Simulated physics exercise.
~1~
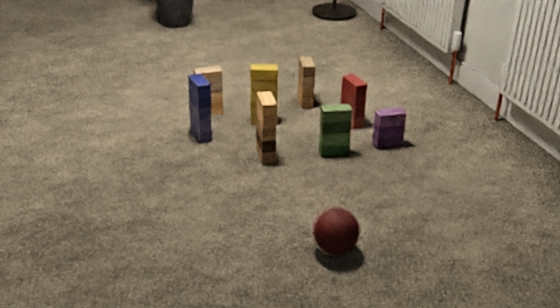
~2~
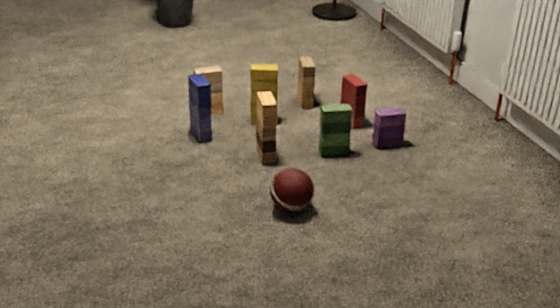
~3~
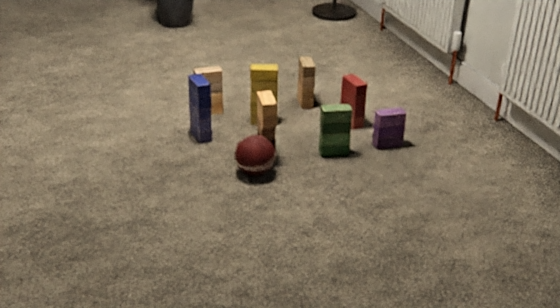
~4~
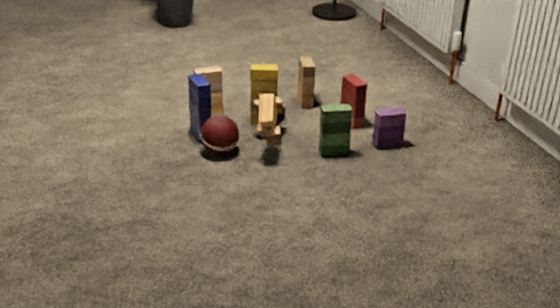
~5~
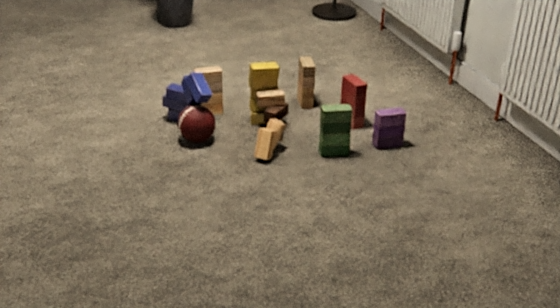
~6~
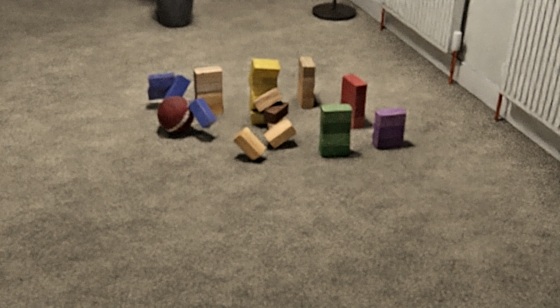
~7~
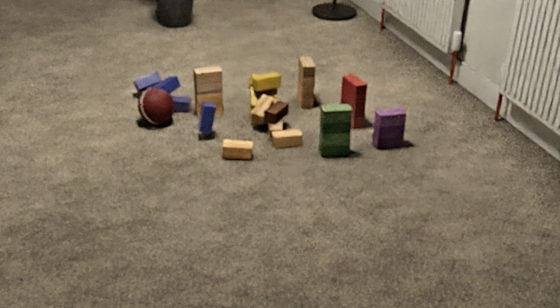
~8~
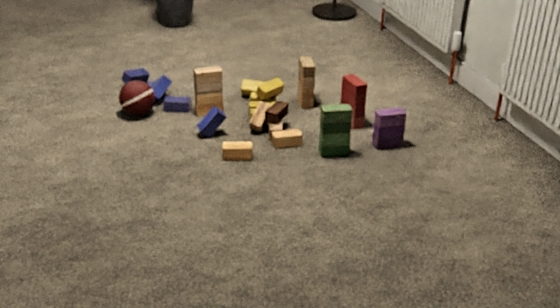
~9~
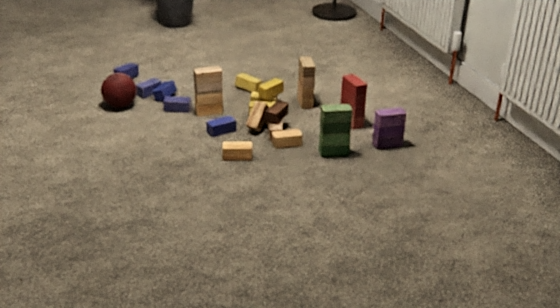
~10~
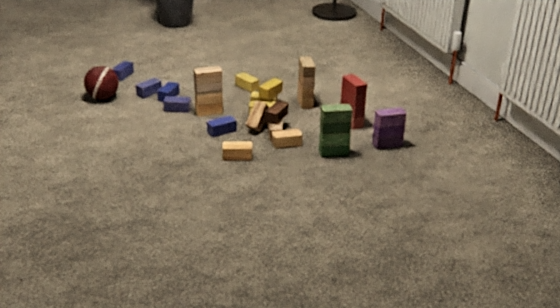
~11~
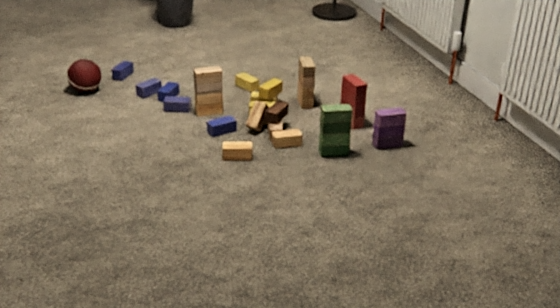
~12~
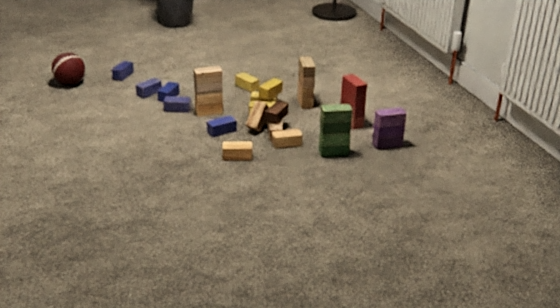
On a gray carpeted floor near white radiators, a dark red ball rolled leftward into little towers of toy blocks, toppling a light wooden one, then the blue and yellow ones, and rolled off left while the green, red and purple towers stayed standing.
